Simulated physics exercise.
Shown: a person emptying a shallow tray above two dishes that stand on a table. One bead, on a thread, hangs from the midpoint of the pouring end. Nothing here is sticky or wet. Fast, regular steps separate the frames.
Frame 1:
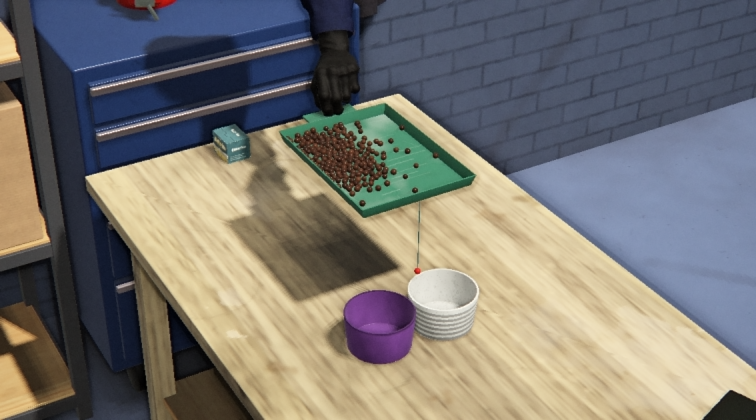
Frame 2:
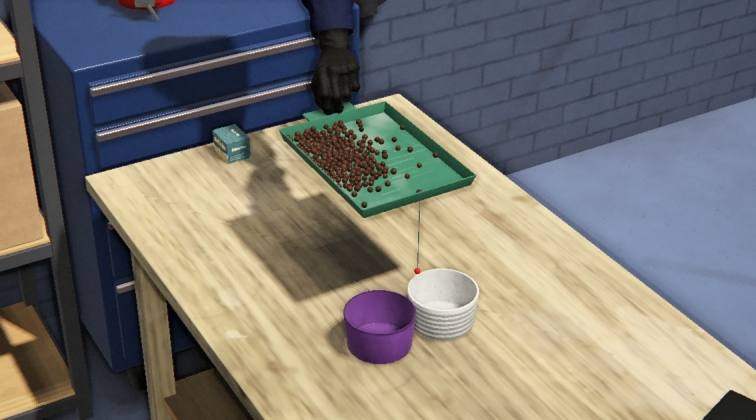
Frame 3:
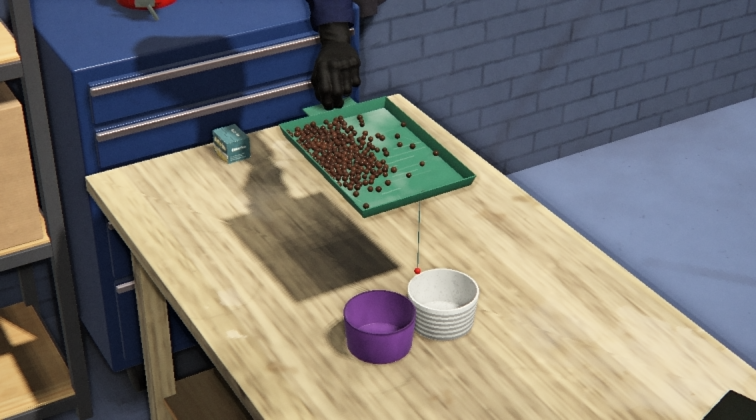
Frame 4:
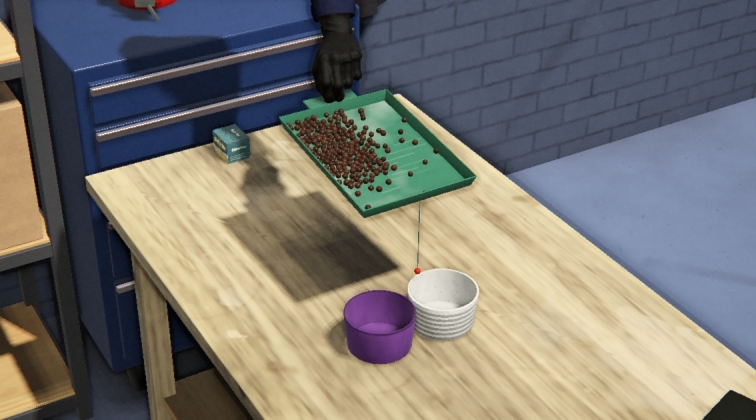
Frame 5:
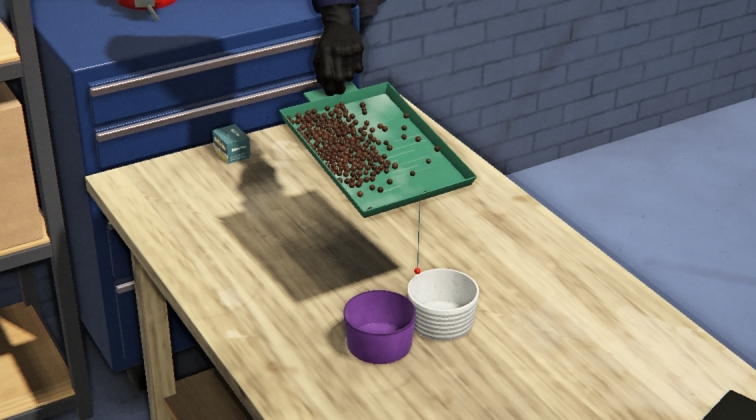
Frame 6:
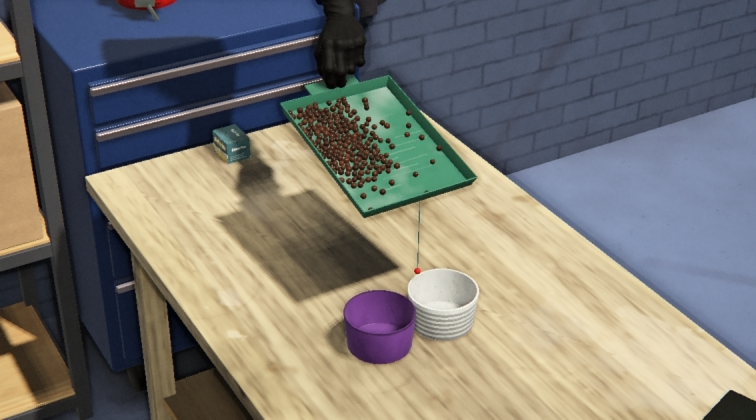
On a wooden table in a room with a blue tool chest, a purple dish and a white dish sit side by side below a green tray of small brown balls, held level by a black-gloved hand. The hand slowly raises the tray's back end, tilting it slightly toward the dishes, and the balls shift a little.
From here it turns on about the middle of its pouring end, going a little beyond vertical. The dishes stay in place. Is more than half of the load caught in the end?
Yes.
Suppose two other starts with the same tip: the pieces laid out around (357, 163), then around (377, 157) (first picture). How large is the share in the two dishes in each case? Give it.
Respectively 80 and 80 in a hundred.
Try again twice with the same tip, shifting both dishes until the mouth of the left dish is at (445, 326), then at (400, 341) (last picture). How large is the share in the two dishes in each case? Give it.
It comes to roughly 10 per cent in one try and roughly 10 per cent in the next.
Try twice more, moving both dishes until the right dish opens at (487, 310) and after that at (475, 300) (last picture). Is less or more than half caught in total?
Result, first setup: A minority share; second setup: A majority share.
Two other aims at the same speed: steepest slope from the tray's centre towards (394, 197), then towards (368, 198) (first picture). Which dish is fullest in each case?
It would be the left-side one to begin with, and after that the left-side one.
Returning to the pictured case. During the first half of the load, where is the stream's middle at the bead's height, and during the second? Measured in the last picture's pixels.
At (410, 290) for the first part, then at (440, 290) for the others.
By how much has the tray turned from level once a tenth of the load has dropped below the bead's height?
Roughly 65 degrees at that moment.
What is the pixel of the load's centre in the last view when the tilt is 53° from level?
(406, 191).
Just after the last frame, tray tipped steeply; almost all on the tray; about a tenth in the left dish; just a few in the right dish; just a few outside both; just a few in the air.
A moment on, tray tipped right over; about a tenth on the tray; roughly a quarter in the left dish; roughly a third in the right dish; about a tenth outside both; roughly a quarter in the air.
Further on, tray tipped past a quarter turn; roughly a third in the left dish; roughly half in the right dish; roughly a quarter outside both.
When it is over, tray tipped past a quarter turn; roughly a third in the left dish; roughly half in the right dish; roughly a quarter outside both.
